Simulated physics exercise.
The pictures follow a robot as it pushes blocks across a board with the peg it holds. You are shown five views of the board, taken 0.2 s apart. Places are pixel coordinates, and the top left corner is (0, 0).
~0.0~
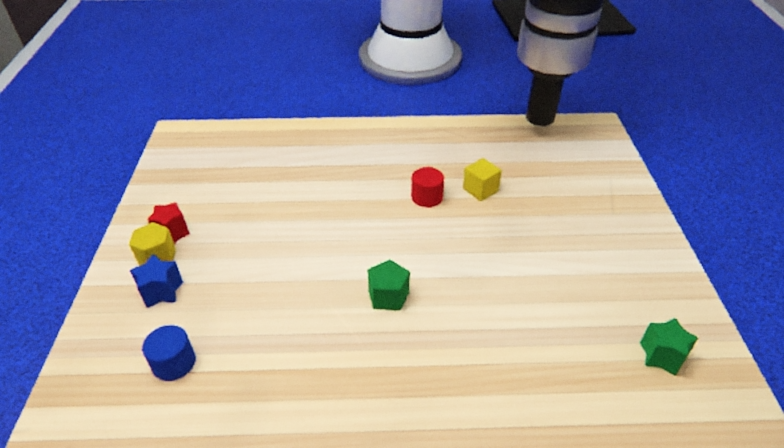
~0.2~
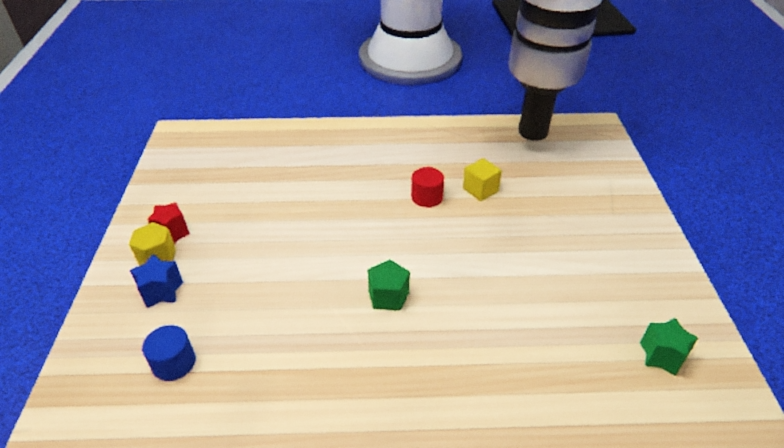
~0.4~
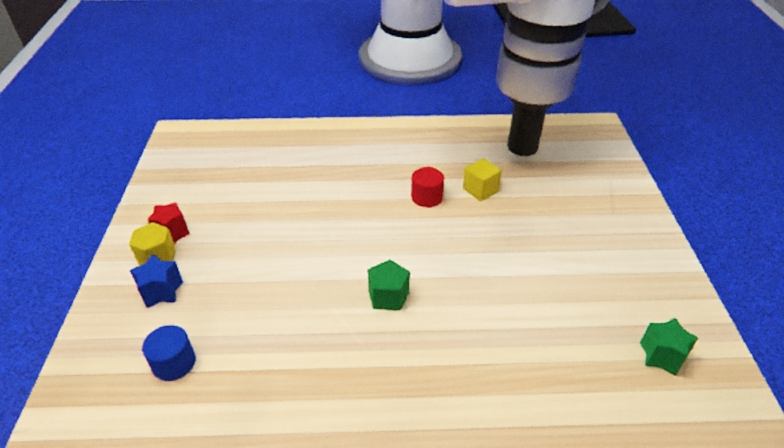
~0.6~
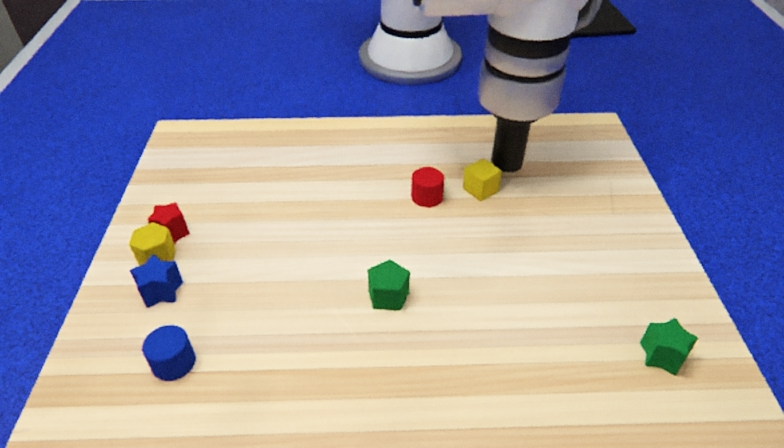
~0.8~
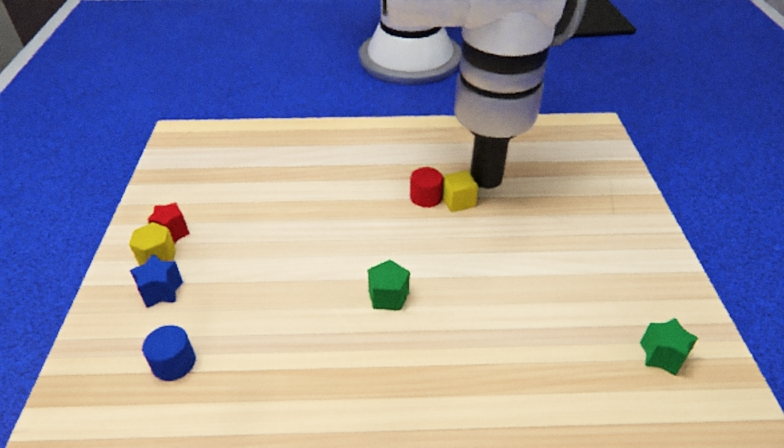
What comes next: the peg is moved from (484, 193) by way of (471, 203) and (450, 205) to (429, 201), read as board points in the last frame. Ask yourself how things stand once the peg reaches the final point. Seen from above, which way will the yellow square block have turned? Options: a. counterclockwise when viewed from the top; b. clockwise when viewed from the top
I'll go with a - counterclockwise when viewed from the top.
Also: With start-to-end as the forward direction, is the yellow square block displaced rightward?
Going by the path, no.
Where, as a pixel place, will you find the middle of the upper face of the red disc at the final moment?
At the end it should sit near (395, 179).
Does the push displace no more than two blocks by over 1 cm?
In short: Yes.
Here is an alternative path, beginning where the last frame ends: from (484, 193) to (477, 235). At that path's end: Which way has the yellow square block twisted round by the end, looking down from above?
Viewed from overhead, the yellow square block winds up turned clockwise.
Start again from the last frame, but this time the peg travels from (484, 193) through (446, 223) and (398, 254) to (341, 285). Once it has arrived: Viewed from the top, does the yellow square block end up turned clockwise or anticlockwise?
Viewed from above, clockwise.
What follows on the original path. Halfway along, peg at (462, 191); red disc at (403, 178); yellow square block at (434, 191).
At the end, peg at (430, 187); red disc at (395, 179); yellow square block at (413, 196), turned 30° anticlockwise.
